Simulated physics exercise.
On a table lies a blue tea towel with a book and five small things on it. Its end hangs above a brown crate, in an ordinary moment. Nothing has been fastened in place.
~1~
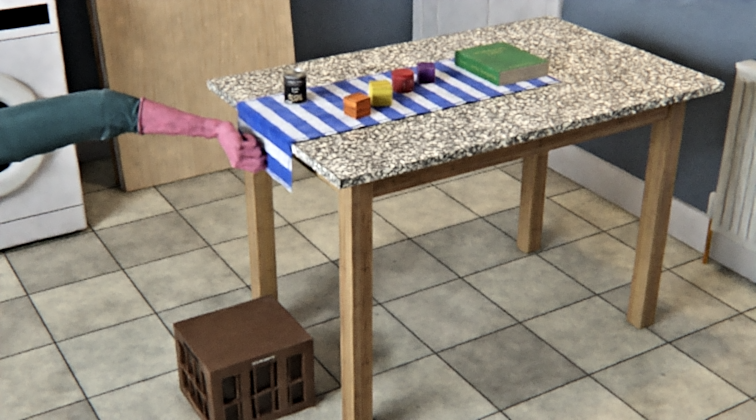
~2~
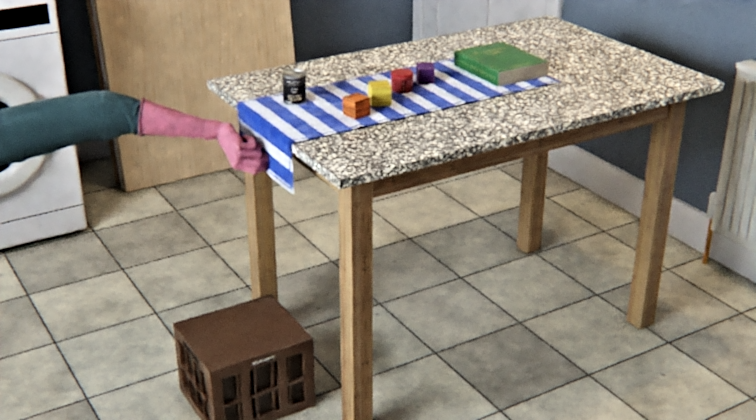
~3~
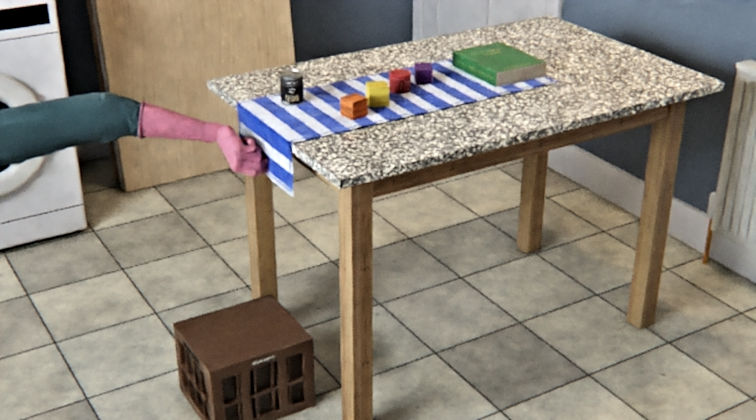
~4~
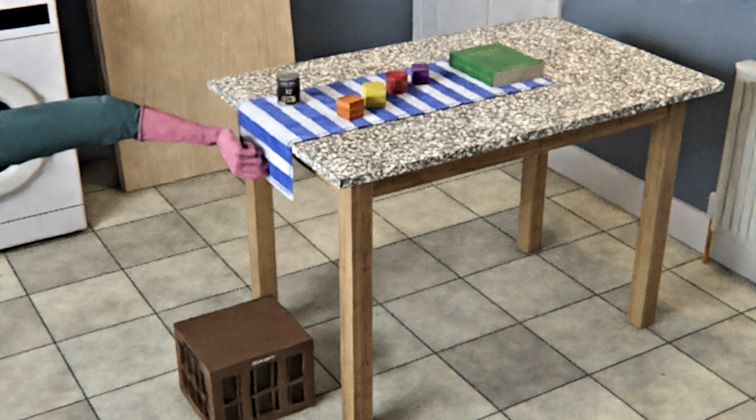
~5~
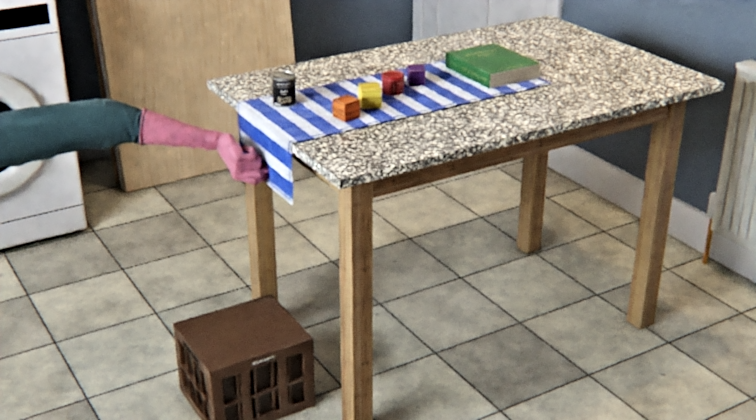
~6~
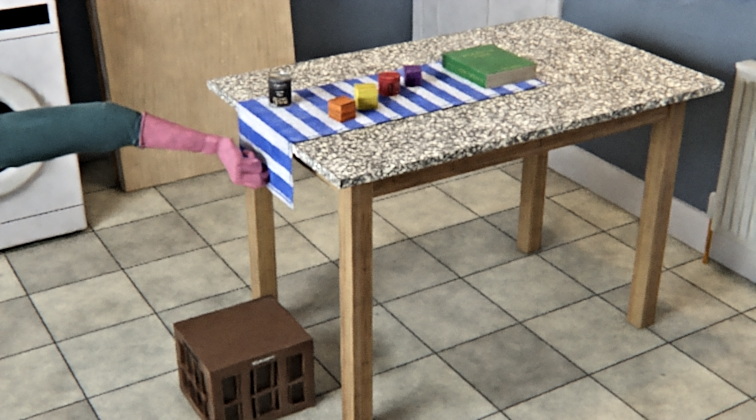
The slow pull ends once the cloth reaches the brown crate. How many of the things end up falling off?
Four.
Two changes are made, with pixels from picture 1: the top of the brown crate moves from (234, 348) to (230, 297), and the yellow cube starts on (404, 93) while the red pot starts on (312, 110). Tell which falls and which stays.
The yellow cube holds on; the red pot goes over.
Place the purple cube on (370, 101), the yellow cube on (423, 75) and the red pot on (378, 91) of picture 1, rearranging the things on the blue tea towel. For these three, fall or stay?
Purple cube: Goes. Yellow cube: Stays. Red pot: Goes.
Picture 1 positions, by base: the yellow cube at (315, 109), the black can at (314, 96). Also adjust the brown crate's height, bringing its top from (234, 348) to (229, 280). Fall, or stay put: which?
In the end the yellow cube is no longer on top and the black can is no longer on top.
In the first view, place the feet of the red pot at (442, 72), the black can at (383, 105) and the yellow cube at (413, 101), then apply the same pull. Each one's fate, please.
The red pot is still on top, the black can is off the top and the yellow cube is off the top.
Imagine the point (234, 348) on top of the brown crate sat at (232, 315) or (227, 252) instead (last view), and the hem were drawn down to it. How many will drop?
Counts: 3, 1.
Early on, hem near (267, 251); black can and orange cube gone.
Midway, hem near (268, 301); black can, orange cube and yellow cube gone.
Finally, hem on the crate; black can, orange cube, yellow cube and red pot gone. The answer is four.
